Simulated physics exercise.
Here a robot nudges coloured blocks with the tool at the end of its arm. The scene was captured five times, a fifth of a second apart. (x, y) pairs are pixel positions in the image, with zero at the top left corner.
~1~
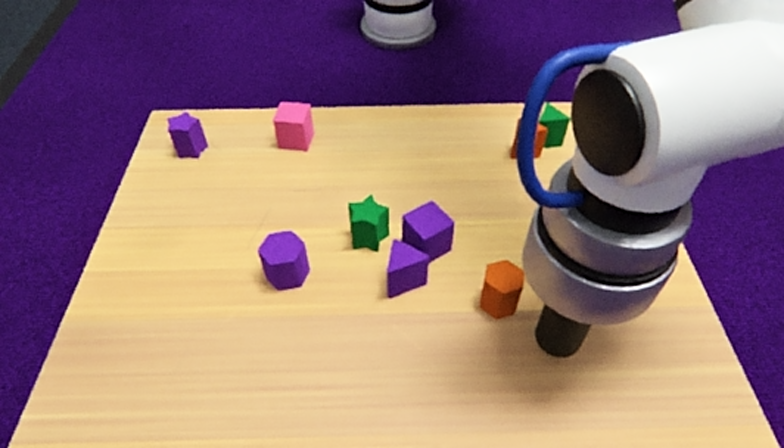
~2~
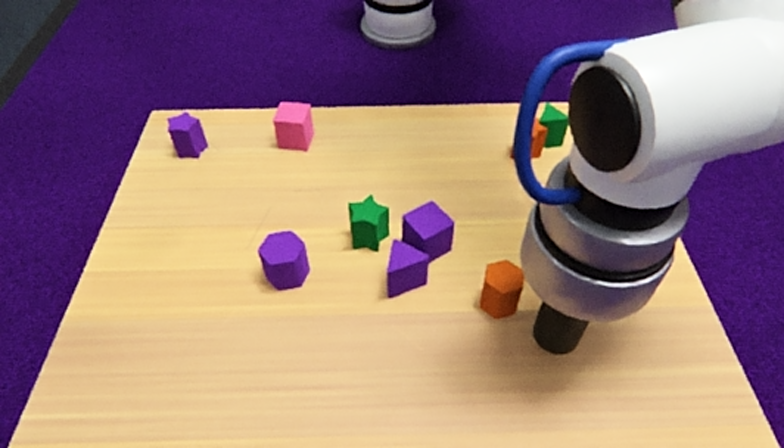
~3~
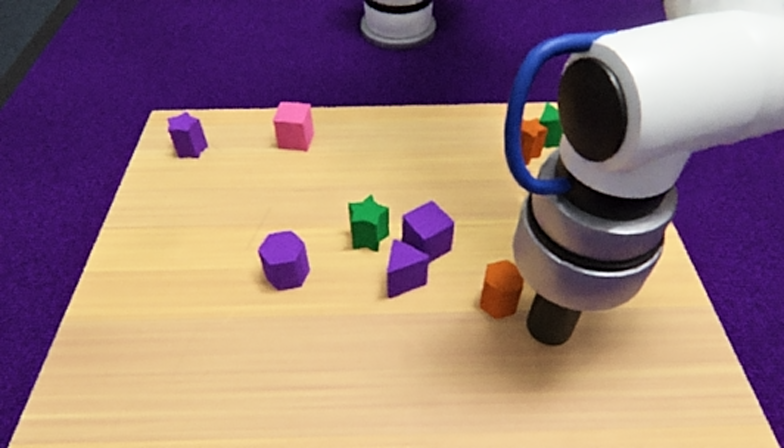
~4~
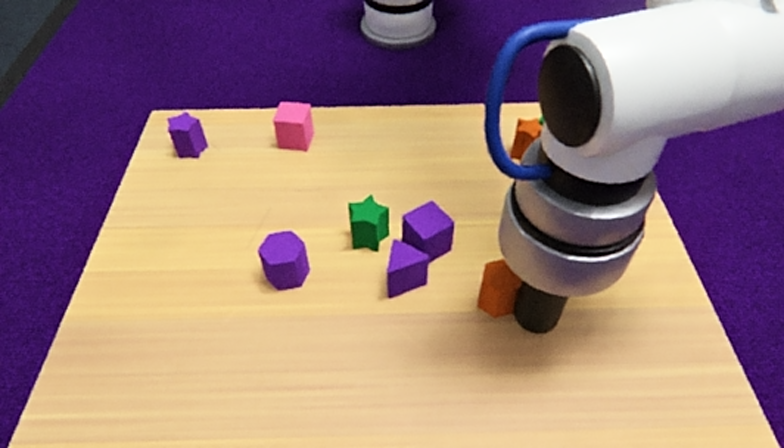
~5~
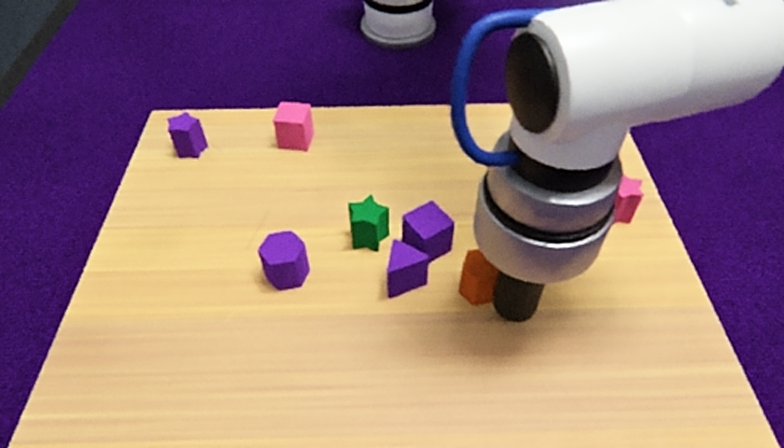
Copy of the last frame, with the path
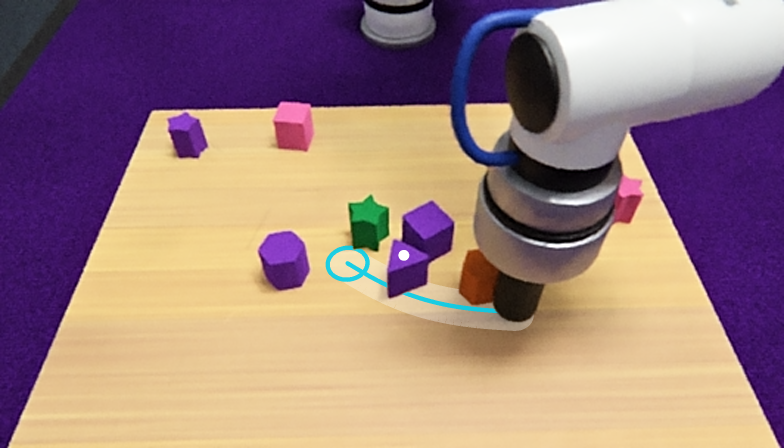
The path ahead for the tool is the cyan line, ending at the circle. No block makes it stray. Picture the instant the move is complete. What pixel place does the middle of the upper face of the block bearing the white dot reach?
When the path ends, it will be at (324, 216).
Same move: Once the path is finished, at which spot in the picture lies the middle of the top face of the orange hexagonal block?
At the end it should sit near (452, 245).
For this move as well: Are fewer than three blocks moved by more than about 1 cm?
Yes, that is how it ends up.
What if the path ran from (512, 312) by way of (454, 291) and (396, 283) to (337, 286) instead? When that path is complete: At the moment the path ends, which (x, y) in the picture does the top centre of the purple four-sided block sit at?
It sits at (410, 197).
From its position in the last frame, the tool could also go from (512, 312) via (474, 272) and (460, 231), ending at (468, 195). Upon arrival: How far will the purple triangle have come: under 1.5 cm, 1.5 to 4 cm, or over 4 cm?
Offset: Below 1.5 cm.
Drawn move, from (512, 312) through (451, 306) and (395, 289) to (348, 263); the dot is on the purple triangle.
On the path given first. One third of the way, tool (452, 298); orange hexagonal block (453, 247), turned 75° clockwise.
Two thirds of the way, tool (394, 280); purple triangle (371, 241); orange hexagonal block (452, 245), turned 85° clockwise.
At the end, tool (347, 255); green star (365, 207), turned 30° clockwise; purple triangle (324, 216); purple four-sided block still; orange hexagonal block (452, 245), turned 85° clockwise.
